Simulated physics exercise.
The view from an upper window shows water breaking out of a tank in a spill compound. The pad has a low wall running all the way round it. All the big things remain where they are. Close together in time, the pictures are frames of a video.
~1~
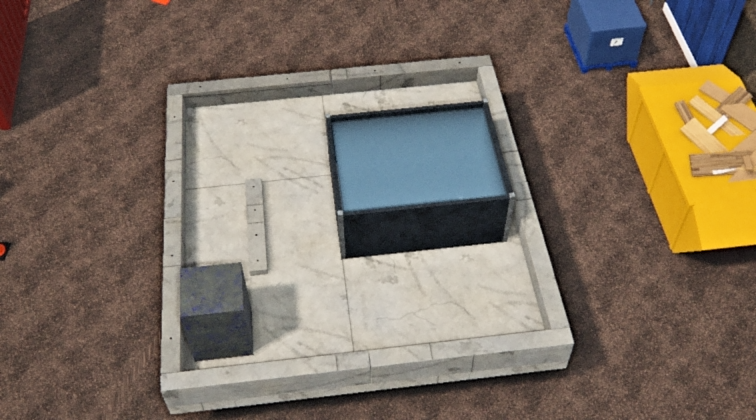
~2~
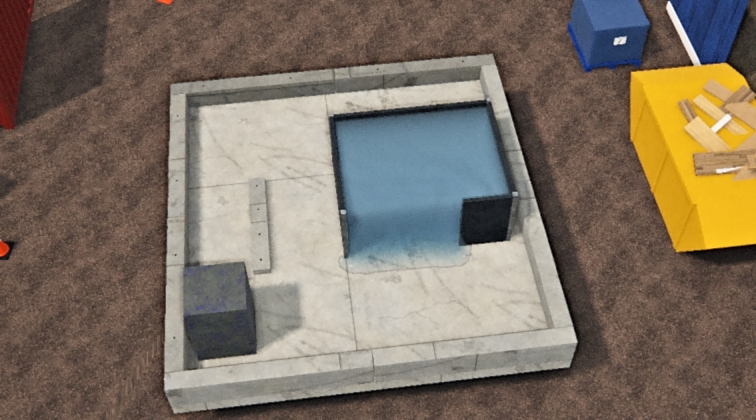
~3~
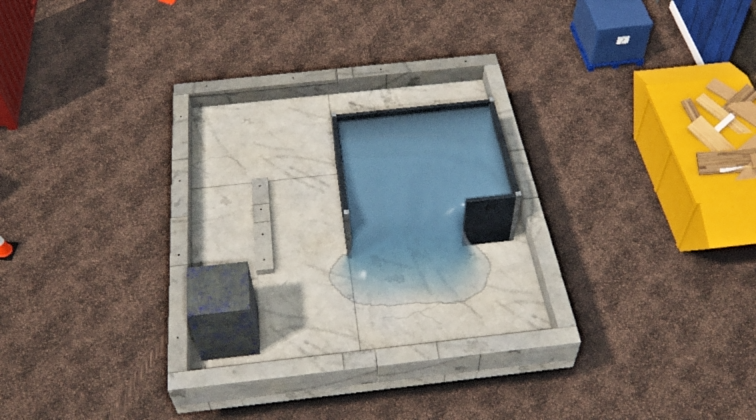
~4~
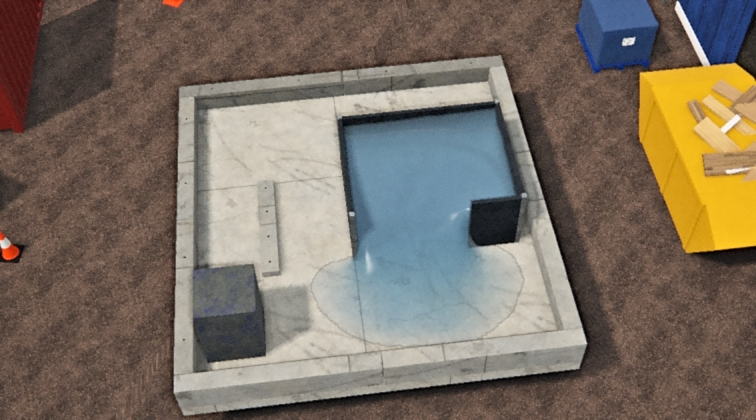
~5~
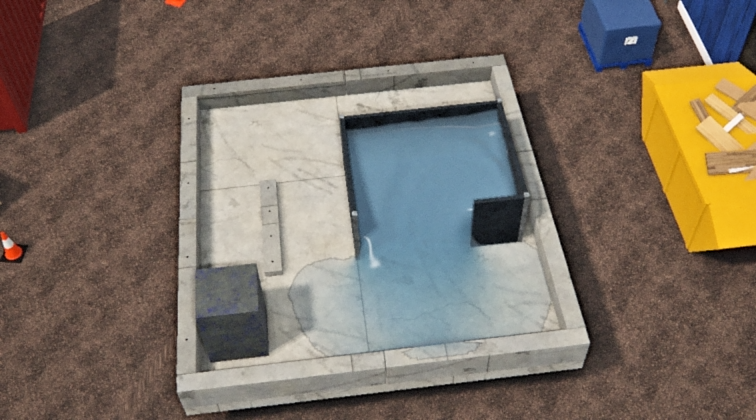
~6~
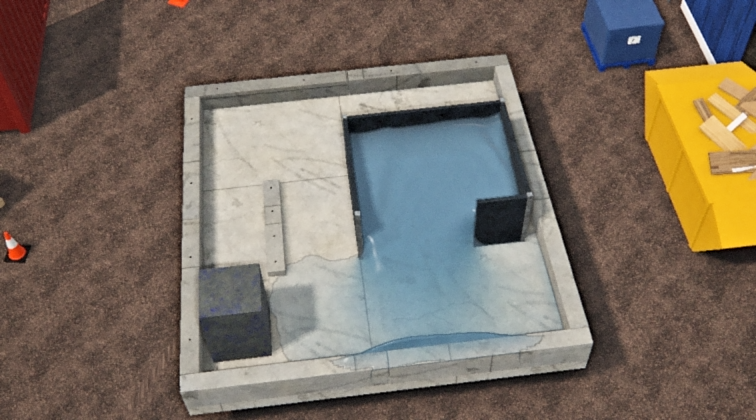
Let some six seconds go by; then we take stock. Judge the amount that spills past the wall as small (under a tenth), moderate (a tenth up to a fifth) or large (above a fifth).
It is moderate.
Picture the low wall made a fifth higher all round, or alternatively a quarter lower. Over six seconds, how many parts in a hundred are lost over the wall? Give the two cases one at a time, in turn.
10 % and 32 %.
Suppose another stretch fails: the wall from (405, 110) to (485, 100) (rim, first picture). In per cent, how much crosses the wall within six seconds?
18 per cent.
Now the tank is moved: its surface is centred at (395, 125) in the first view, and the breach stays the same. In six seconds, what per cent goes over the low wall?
About 12 per cent.
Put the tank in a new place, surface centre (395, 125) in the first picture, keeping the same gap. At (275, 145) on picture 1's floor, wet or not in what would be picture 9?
Untouched.
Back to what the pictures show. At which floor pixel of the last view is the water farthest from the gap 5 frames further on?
The farthest point of the front sits at (205, 384).
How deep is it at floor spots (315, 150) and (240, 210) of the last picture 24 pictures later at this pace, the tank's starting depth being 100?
First near 6, then near 6 per cent.
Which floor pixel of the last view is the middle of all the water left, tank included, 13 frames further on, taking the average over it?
I'd say around (404, 270).
A moment on, water covers 30 % of the floor; the low wall has let 1 % over.
Next, water covers 35 % of the floor; the low wall has let 4 % over.
Then, water covers 50 % of the floor; the low wall has let 14 % over.
Later, water covers 70 % of the floor; the low wall has let 17 % over.
In the end, water covers 75 % of the floor; the low wall has let 17 % over.
